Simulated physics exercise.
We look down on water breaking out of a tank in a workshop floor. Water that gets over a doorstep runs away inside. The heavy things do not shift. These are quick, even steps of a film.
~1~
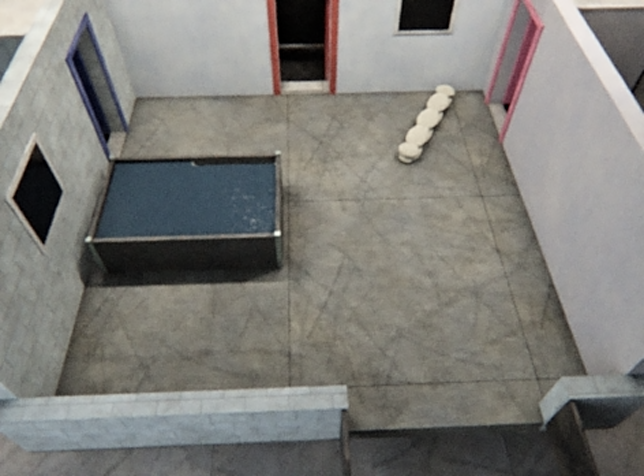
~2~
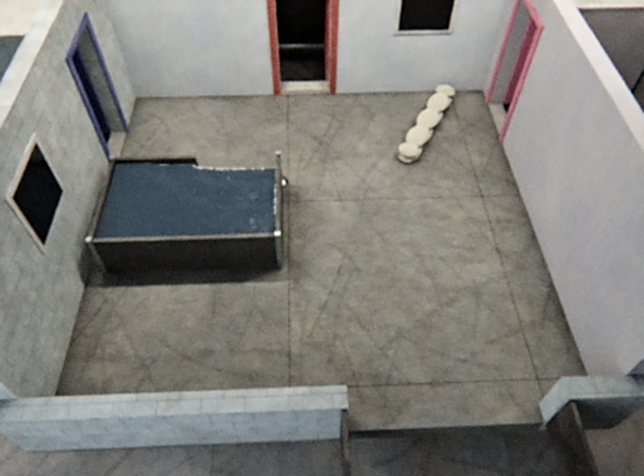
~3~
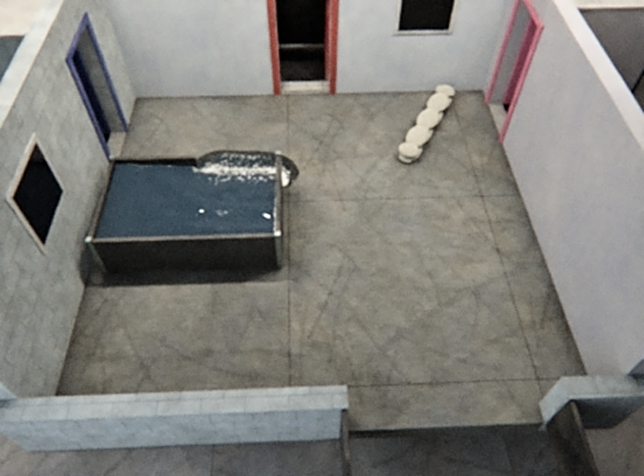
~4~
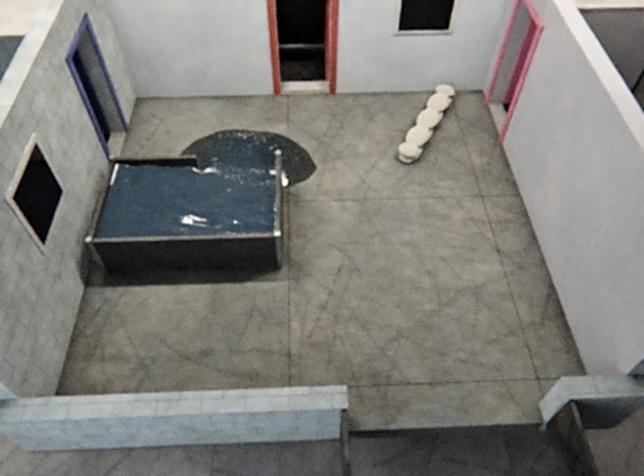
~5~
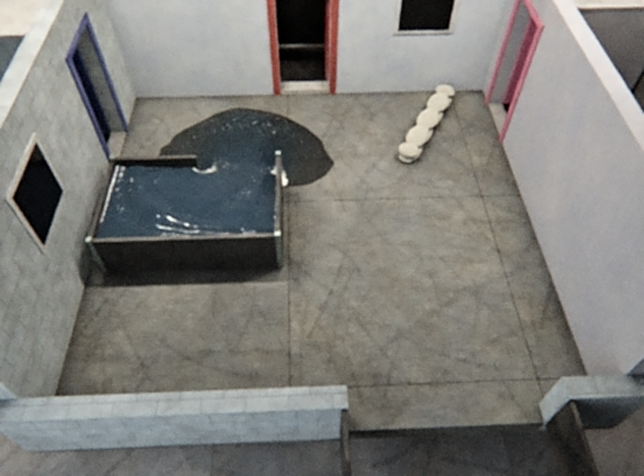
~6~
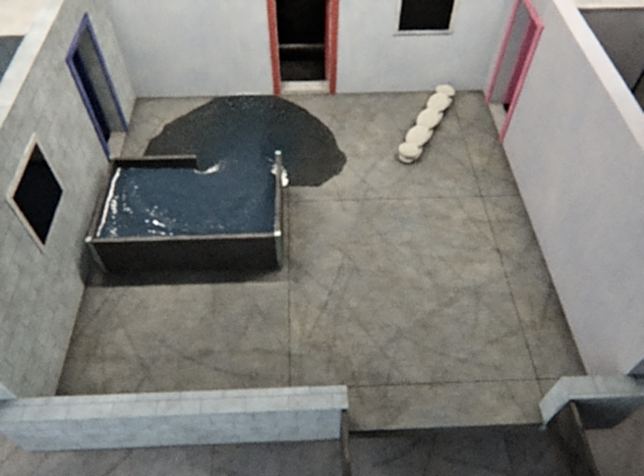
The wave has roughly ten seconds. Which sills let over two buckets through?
The blue door takes more than that; the red door takes more than that; the pink door stays under that.
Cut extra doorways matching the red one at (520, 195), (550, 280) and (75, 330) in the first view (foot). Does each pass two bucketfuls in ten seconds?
One after the other: Is under, takes less, lets less in.
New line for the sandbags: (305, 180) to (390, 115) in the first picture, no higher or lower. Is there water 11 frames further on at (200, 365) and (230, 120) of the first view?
In turn: Dry, flooded.
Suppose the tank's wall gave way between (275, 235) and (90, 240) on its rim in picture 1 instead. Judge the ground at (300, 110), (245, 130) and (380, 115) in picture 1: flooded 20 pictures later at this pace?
In turn: Clear, not flooded, not flooded.
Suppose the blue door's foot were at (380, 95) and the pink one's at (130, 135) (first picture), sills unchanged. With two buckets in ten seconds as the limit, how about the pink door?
In short: The pink one lets more in.
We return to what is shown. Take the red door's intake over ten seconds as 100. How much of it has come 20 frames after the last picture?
Close to 75 %.
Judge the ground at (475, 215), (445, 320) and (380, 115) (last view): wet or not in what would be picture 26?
As listed: Free of water, dry, under water.
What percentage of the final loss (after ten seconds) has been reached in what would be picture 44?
About 65 per cent.
A moment on, water covers 20 % of the floor; the blue door wet at the sill, nothing in, the red door under two buckets in, the pink door not reached.
Next, water covers 25 % of the floor; the blue door wet at the sill, nothing in, the red door far over two buckets in, the pink door not reached.
Then, water covers 35 % of the floor; the blue door under two buckets in, the red door far over two buckets in, the pink door wet at the sill, nothing in.
Later, water covers 60 % of the floor; the blue door over two buckets in, the red door far over two buckets in, the pink door wet at the sill, nothing in.
In the end, water covers 85 % of the floor; the blue door over two buckets in, the red door far over two buckets in, the pink door wet at the sill, nothing in.
